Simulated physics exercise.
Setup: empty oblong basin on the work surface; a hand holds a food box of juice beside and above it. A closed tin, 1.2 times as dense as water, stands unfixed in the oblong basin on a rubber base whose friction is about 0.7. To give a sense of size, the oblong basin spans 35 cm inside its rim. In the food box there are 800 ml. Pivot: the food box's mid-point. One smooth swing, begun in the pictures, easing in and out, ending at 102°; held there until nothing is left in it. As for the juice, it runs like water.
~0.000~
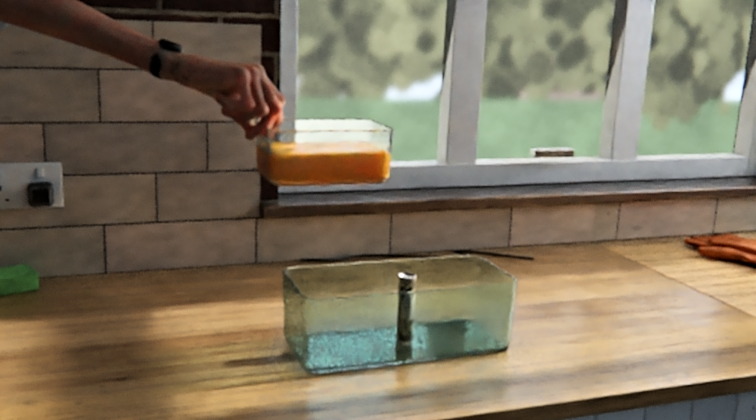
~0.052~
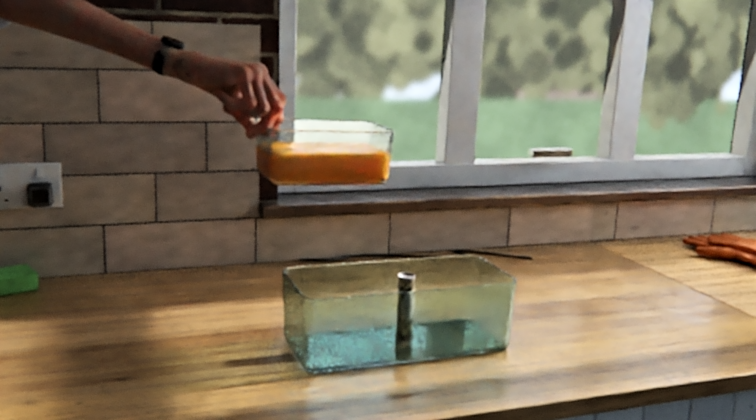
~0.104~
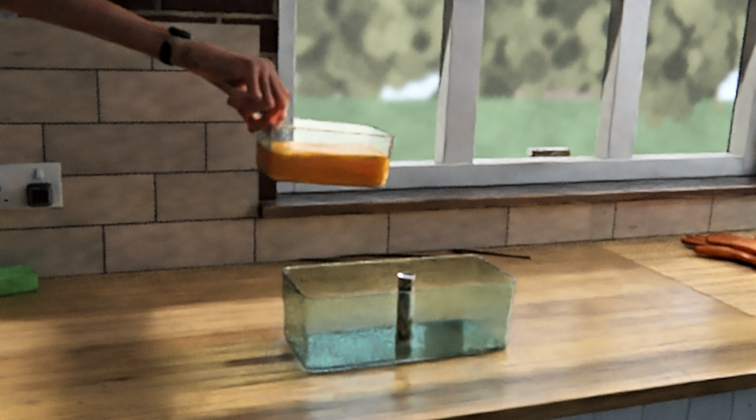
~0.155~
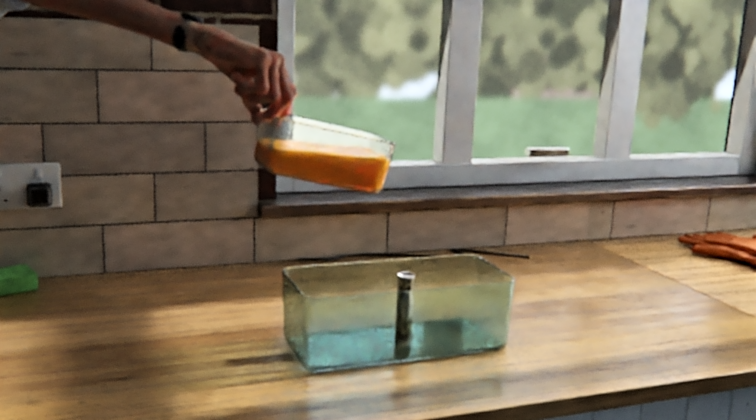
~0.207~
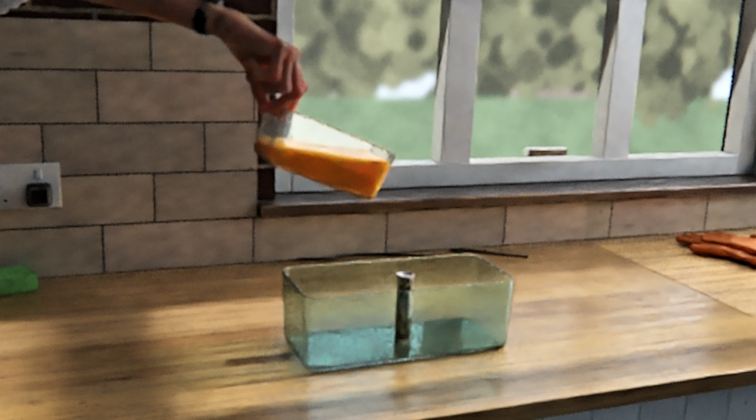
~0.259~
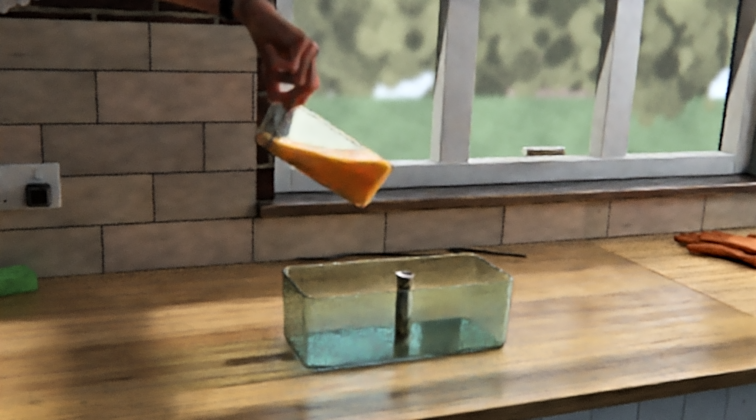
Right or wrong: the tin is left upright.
Right.
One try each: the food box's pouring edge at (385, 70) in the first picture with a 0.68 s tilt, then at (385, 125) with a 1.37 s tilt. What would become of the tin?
Try 1: Still standing; try 2: Still standing.
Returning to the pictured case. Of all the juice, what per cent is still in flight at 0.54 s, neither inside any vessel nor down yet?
Some 62 % is the figure.
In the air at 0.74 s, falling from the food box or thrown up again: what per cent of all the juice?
Airborne share: Near 6 %.
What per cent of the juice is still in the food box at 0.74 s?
Share remaining: Approx. 4 %.
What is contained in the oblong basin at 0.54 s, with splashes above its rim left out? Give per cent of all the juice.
About 20 per cent.
Then, 0.54 s in, the tilt is 91° and 18 per cent is still to pour; the tin stands where it began.
Then, 0.74 s in, the tilt is 102° and 4 per cent is still to pour; the tin stands where it began.
Then, 0.95 s in, the tilt is 102° and 0 per cent is still to pour; the tin stands where it began.
Then, 1.18 s in, the tilt is 102° and 0 per cent is still to pour; the tin stands where it began.
Finally, the tin stands where it began.
